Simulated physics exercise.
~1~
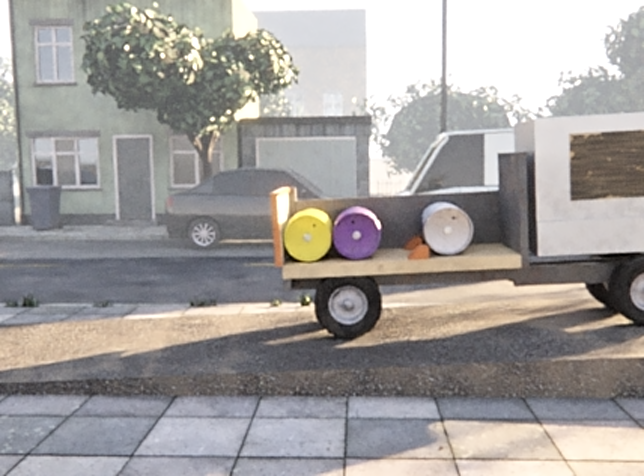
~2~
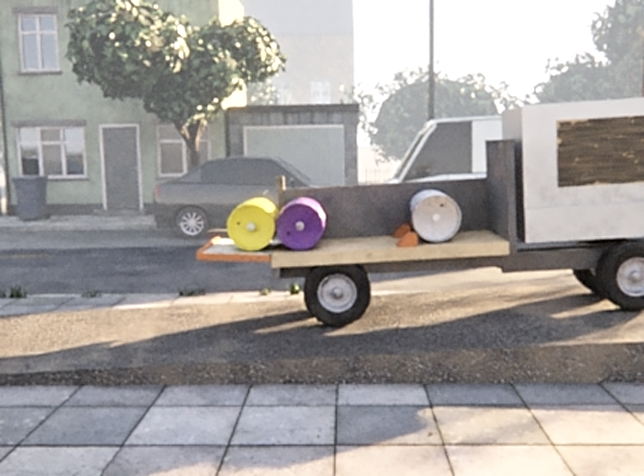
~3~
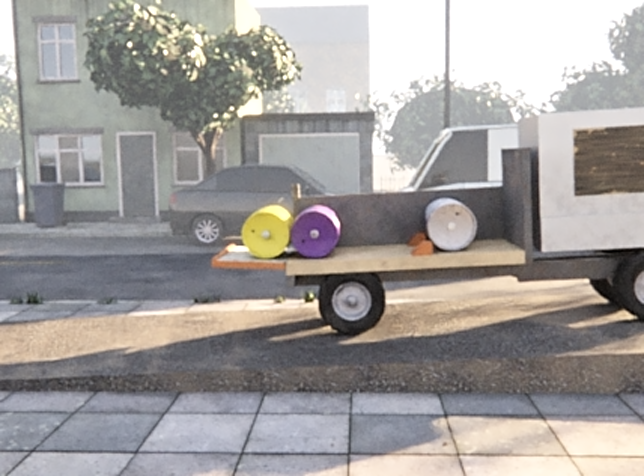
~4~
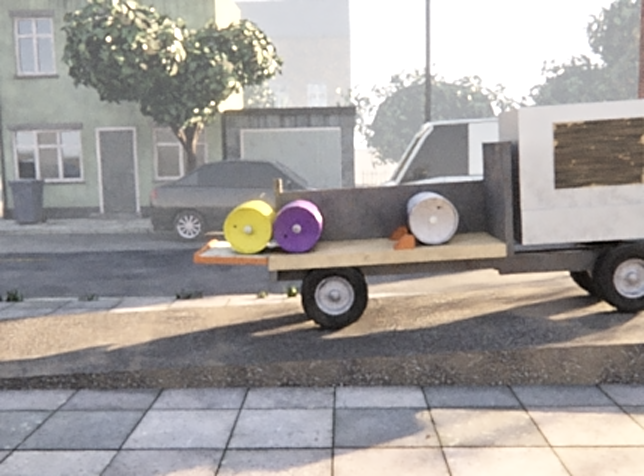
On a sunlit street, seen from the side by a gently swaying camera, a flatbed pick-up stands before a pale green house, a leafy tree and a parked dark car. Yellow and purple kegs lie side by side against the raised orange tailgate at the left, while a white one rests farther right beside a small orange chock. The tailgate drops until it is nearly level with the bed. The yellow and purple kegs roll a short way left. Yellow stops on the lowered gate, purple stays on the bed beside it, and white remains by the chock, so none falls off.
